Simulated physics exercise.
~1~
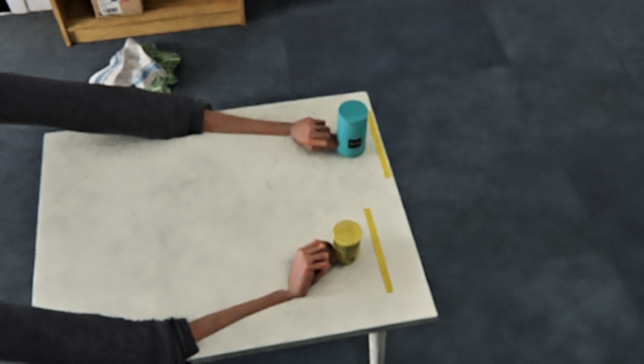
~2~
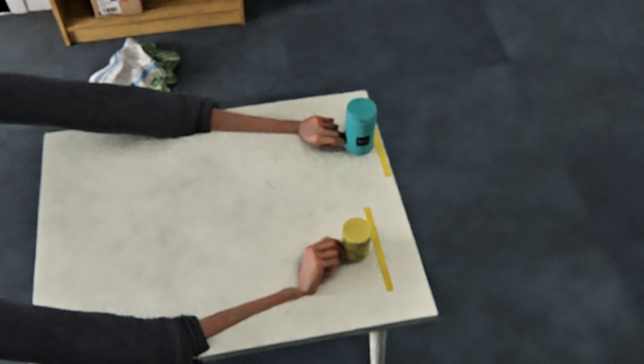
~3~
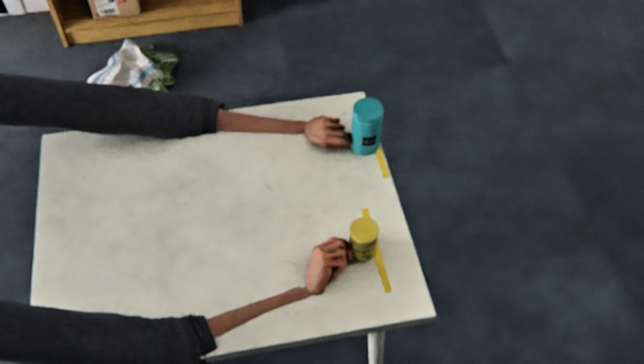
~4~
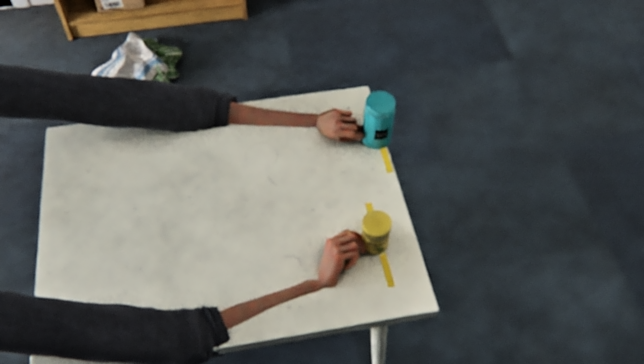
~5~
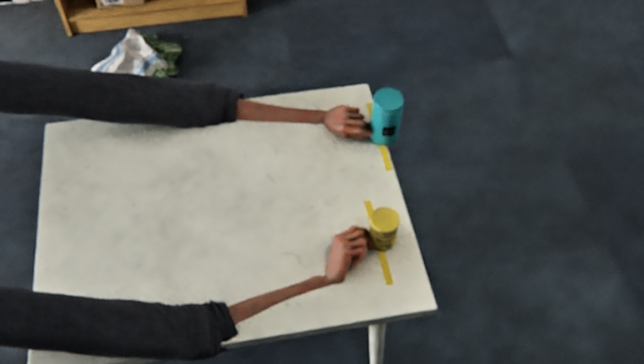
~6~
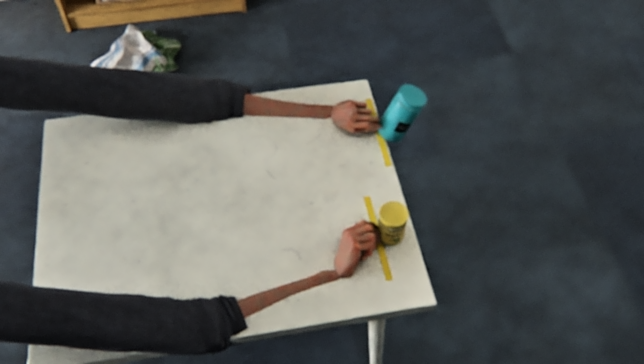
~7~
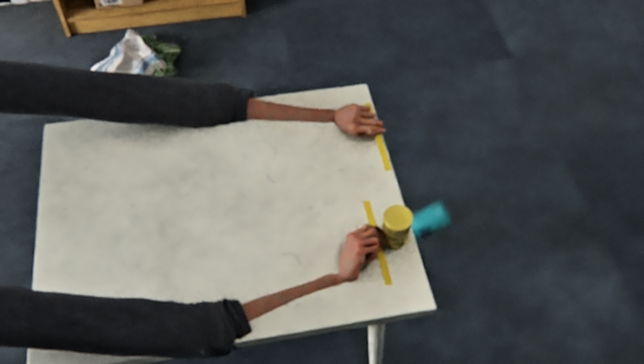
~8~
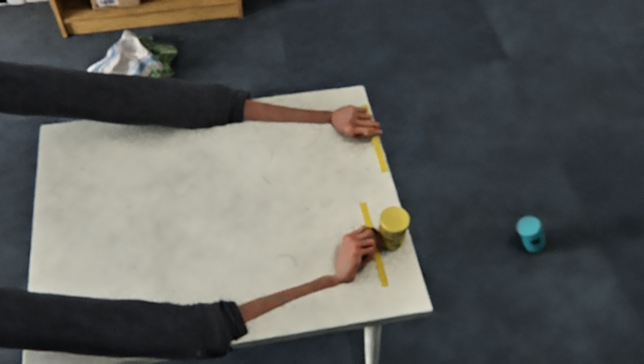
Two hands push a turquoise jar and yellow tin rightward; only the jar falls off.
